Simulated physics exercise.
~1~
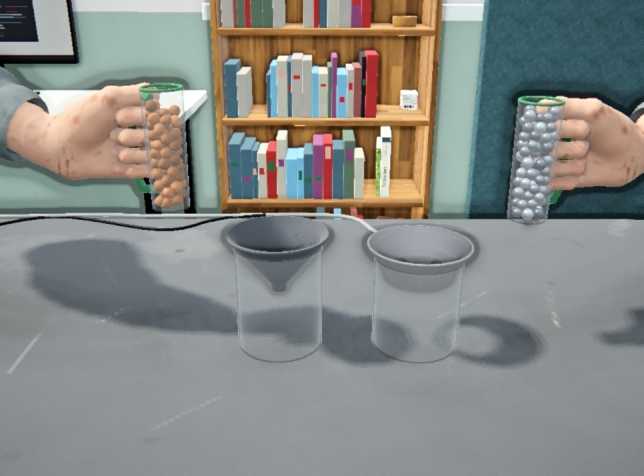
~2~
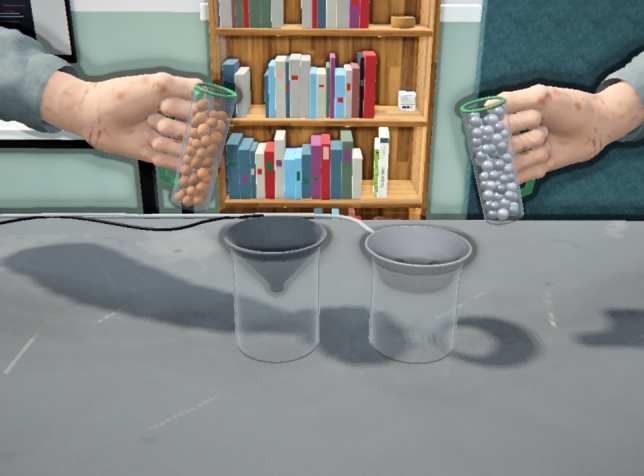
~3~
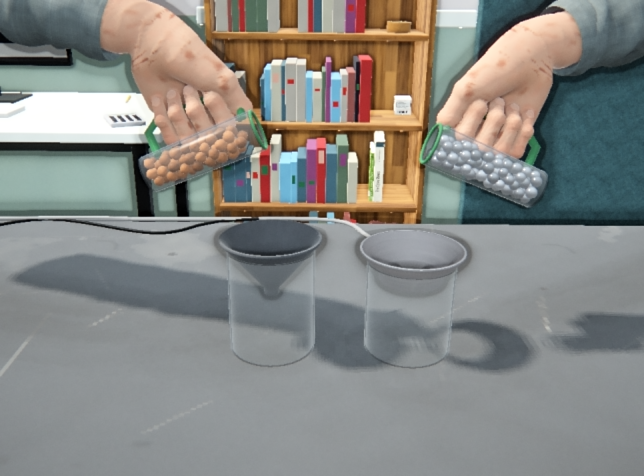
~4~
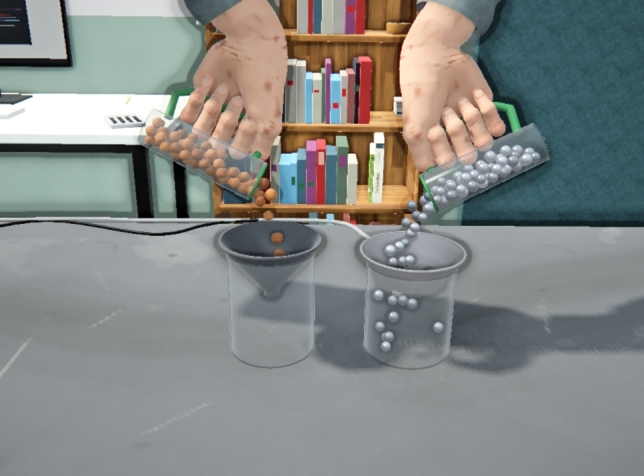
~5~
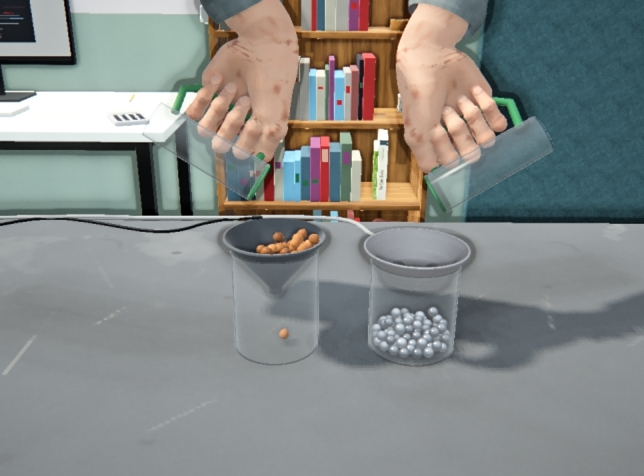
Two hands hold clear cups, orange pieces in the left one and silvery beads in the right, above two funnels standing in clear jars on a grey table. The hands swing inward and tip the cups onto their sides, with everything still inside. As they tilt further, both loads begin to spill, and the silvery beads drop quickly through the right funnel while the orange pieces fall into the left one. Both cups empty. Most of the orange pieces stay stuck in the left funnel, while the silvery beads all lie in the right jar.
